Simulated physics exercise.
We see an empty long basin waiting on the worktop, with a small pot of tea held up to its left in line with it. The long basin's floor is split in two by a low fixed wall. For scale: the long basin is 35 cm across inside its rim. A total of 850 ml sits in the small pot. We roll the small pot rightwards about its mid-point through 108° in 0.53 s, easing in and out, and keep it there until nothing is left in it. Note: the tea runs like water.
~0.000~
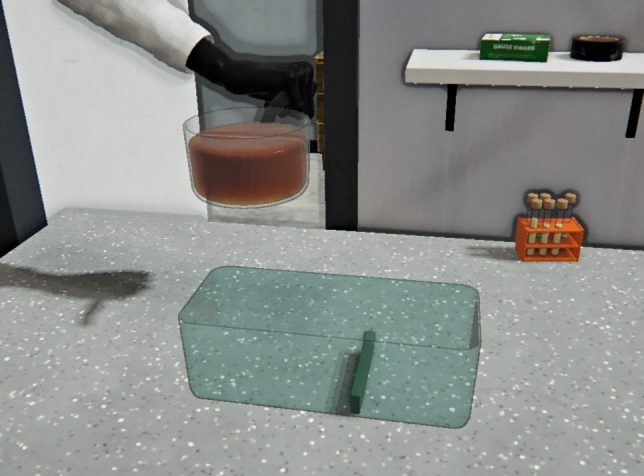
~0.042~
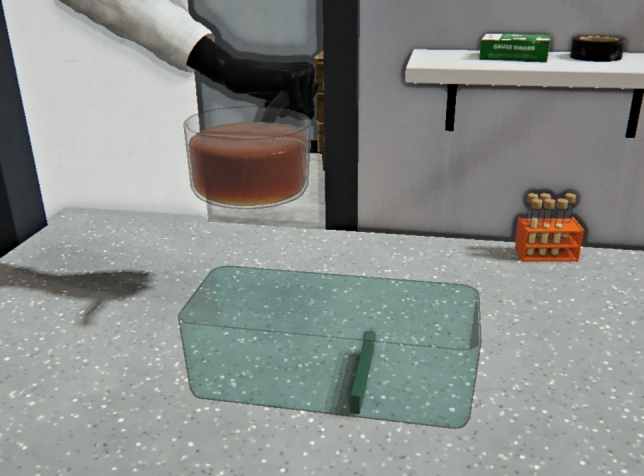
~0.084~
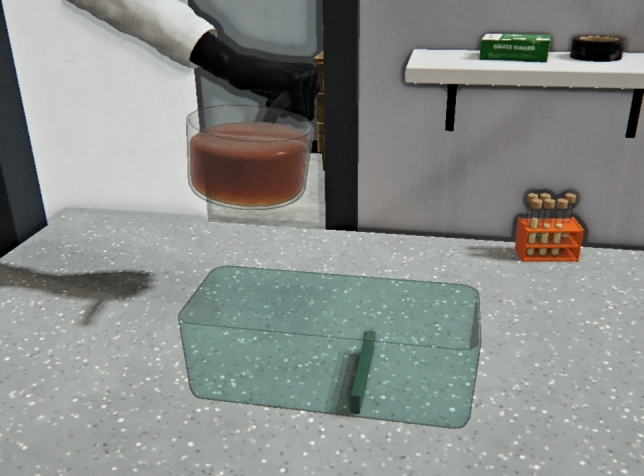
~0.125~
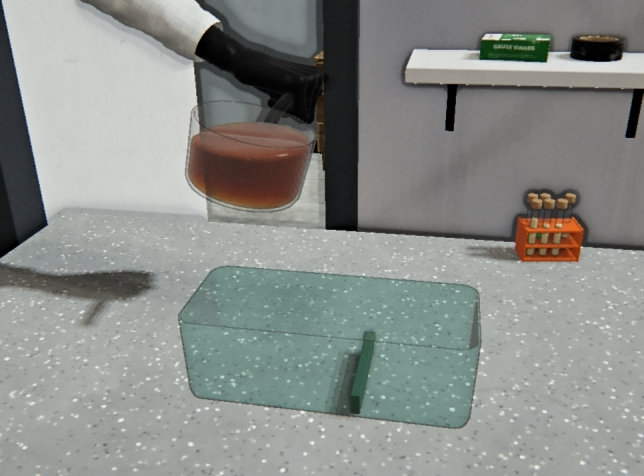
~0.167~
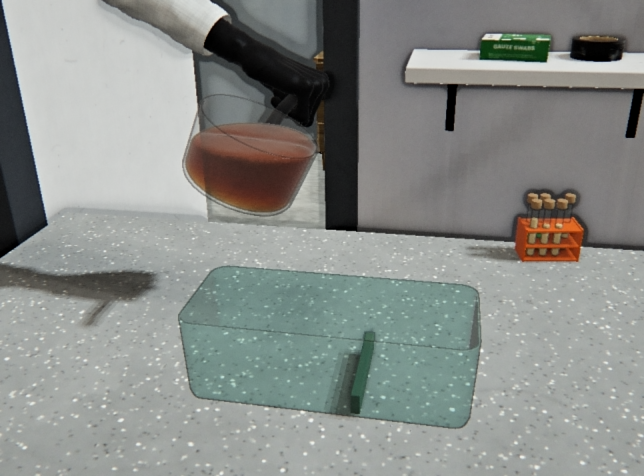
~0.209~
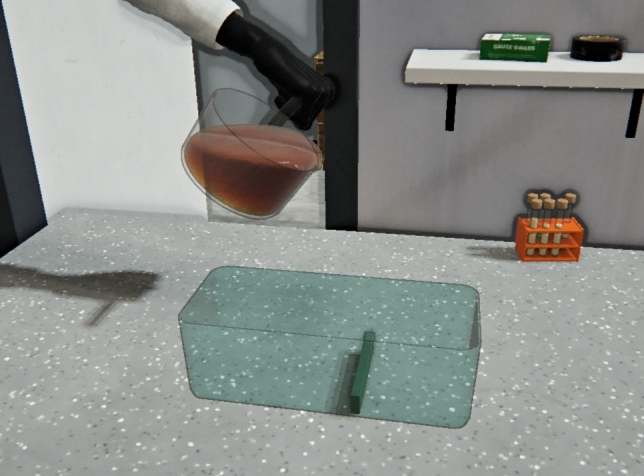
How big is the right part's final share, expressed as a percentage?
Some 38 per cent.
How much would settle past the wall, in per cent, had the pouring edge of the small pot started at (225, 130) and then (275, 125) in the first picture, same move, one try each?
25 per cent first, 20 per cent second.
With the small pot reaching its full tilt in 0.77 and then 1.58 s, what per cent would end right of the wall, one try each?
Respectively about 50 and 50 percent.
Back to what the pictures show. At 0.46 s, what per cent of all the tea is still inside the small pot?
Roughly 26 %.
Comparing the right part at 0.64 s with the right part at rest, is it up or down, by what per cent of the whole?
A loss, roughly 8.
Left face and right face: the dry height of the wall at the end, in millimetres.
Near 12 mm for the left and near 10 mm for the right.
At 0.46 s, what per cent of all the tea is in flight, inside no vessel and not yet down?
Some 56 per cent.
By 0.46 s the tilt is 103° and 27 per cent is still to pour, 4 is left of the wall and 14 right of it.
By 0.64 s the tilt is 108° and 5 per cent is still to pour, 39 is left of the wall and 46 right of it.
By 0.82 s the tilt is 108° and 0 per cent is still to pour, 52 is left of the wall and 40 right of it.
By 1.03 s the tilt is 108° and 0 per cent is still to pour, 58 is left of the wall and 38 right of it.
At rest 58 per cent lies left of the wall, 38 right of it and 4 outside.
